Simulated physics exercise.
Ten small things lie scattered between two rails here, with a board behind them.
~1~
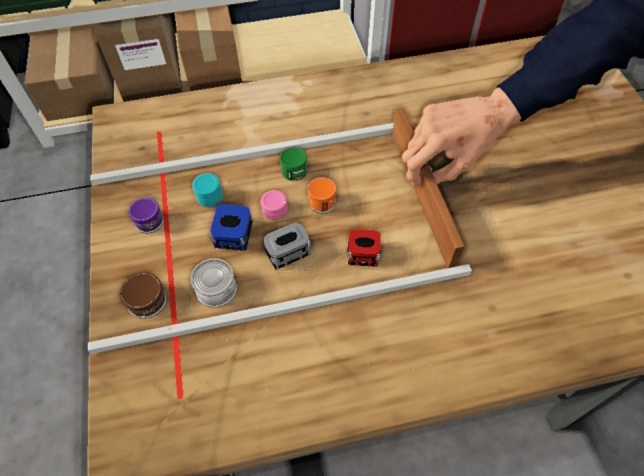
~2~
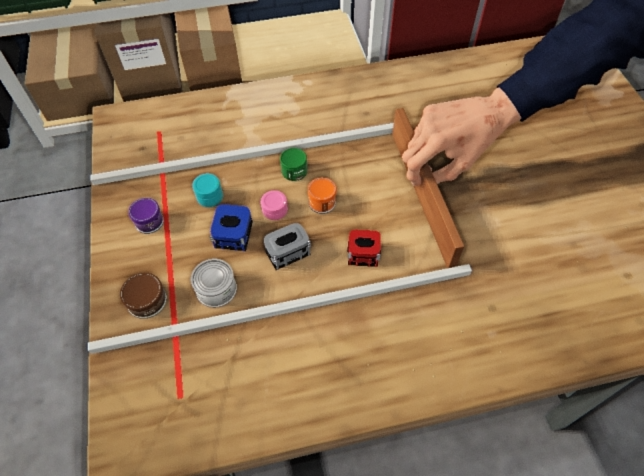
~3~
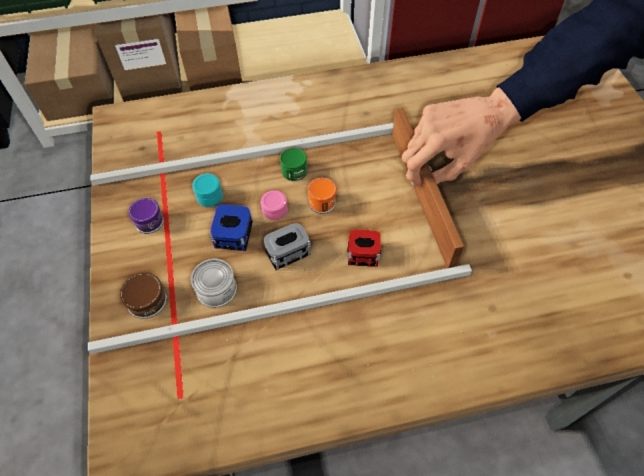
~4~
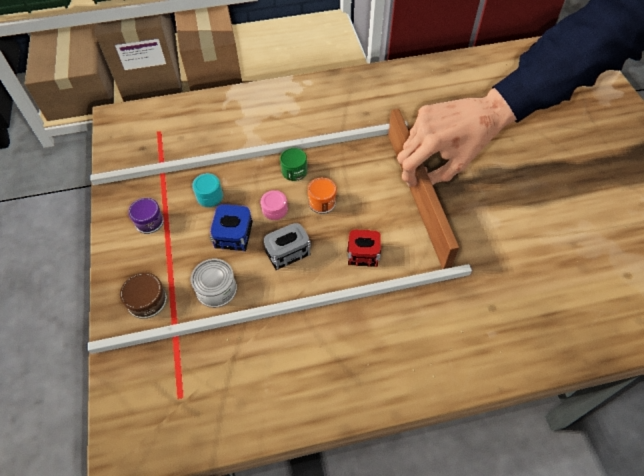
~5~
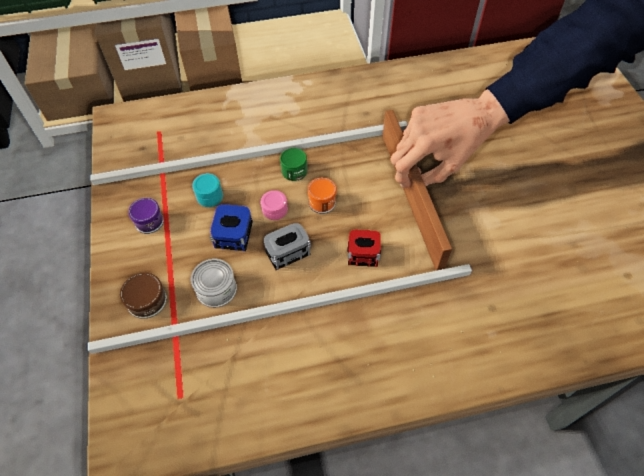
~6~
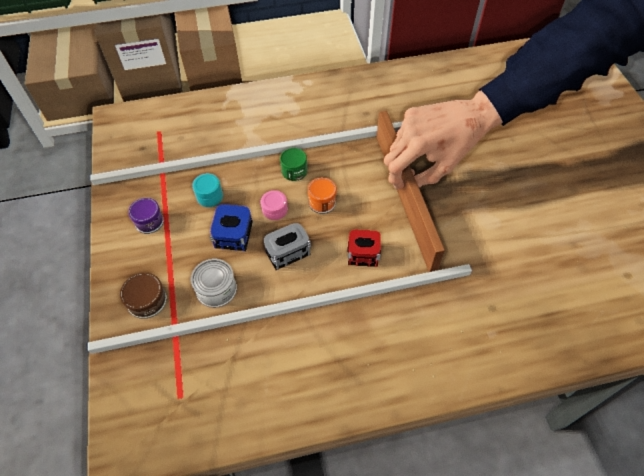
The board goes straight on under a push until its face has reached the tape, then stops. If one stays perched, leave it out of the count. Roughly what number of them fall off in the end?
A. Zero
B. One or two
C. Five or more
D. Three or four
The answer is B.
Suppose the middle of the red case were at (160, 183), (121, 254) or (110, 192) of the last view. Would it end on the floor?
Well, in that order it stays aboard, stays aboard and stays aboard.
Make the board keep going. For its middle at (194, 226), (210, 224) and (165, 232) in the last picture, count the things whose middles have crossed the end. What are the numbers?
Result per place: 0; 0; 1.
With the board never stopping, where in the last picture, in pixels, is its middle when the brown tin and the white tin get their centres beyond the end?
I'd put it close to (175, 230), and close to (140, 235) for the other one.
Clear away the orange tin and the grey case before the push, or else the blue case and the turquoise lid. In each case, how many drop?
The counts would be 1 and 1.
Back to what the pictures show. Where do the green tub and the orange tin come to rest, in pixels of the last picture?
The green tub ends up near (148, 186), and the orange tin near (150, 228).
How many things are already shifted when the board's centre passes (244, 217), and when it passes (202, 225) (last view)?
At that stage 8; at the next, 9.
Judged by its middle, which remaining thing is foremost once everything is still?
That'd be the white tin, foremost of the lot.
Soon after, none off yet; brown tin at rest near (144, 296); purple tin at rest near (147, 216); white tin at rest near (214, 283).
In the end, the number that fall off is one or two; gone, brown tin.
